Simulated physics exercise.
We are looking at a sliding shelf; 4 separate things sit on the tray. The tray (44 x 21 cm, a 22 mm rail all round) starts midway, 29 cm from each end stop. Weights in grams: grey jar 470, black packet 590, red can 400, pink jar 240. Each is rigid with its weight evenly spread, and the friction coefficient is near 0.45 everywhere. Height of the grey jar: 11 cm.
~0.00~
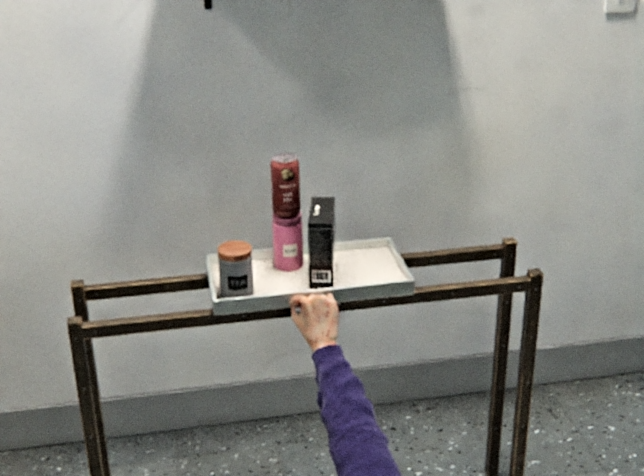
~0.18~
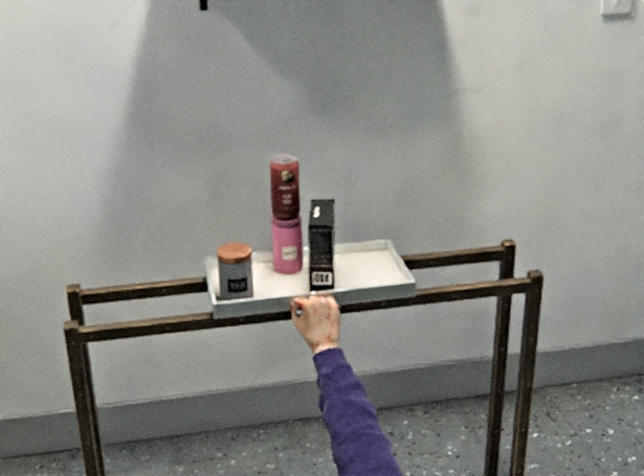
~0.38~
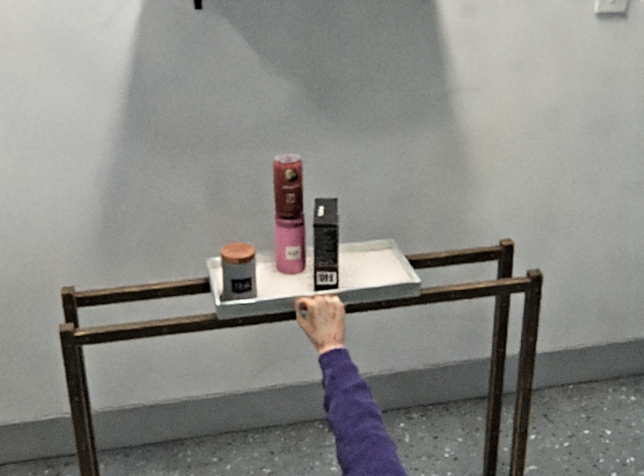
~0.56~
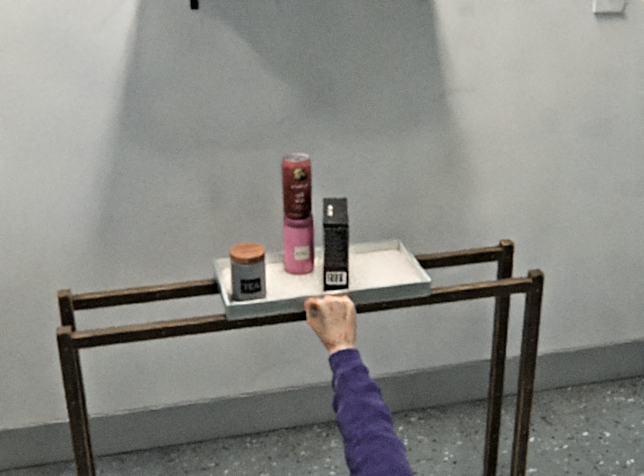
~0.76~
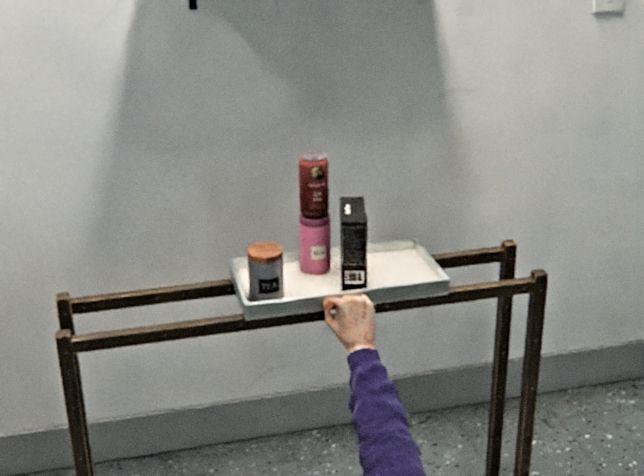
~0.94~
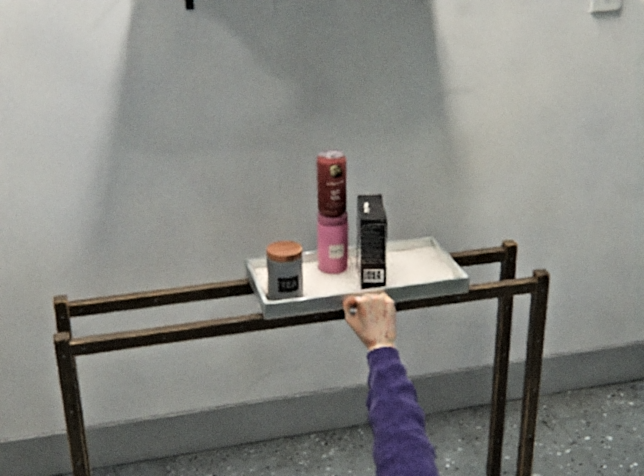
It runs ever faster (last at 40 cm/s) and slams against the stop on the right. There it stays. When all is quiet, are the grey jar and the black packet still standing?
The grey jar stays upright and the black packet stays upright.
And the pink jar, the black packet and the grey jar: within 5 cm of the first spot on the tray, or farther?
The pink jar leaves its spot; the black packet keeps its place; the grey jar holds its spot.
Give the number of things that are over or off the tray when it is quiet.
That comes to 2.
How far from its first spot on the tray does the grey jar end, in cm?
About 1 cm.
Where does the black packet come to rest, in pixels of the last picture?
Near (449, 232).
After 2.44 s, tray has slid 29 cm right; red can leaning 22°; pink jar leaning 22°.
After 2.84 s, tray has slid 29 cm right; red can now off the tray; pink jar on its side.
At rest (3.3 s), off the tray and tipped over, red can; tipped over on the tray, pink jar; the other 2 in place, give or take 5 cm. In the last view, grey jar near (369, 262), black packet near (449, 232).
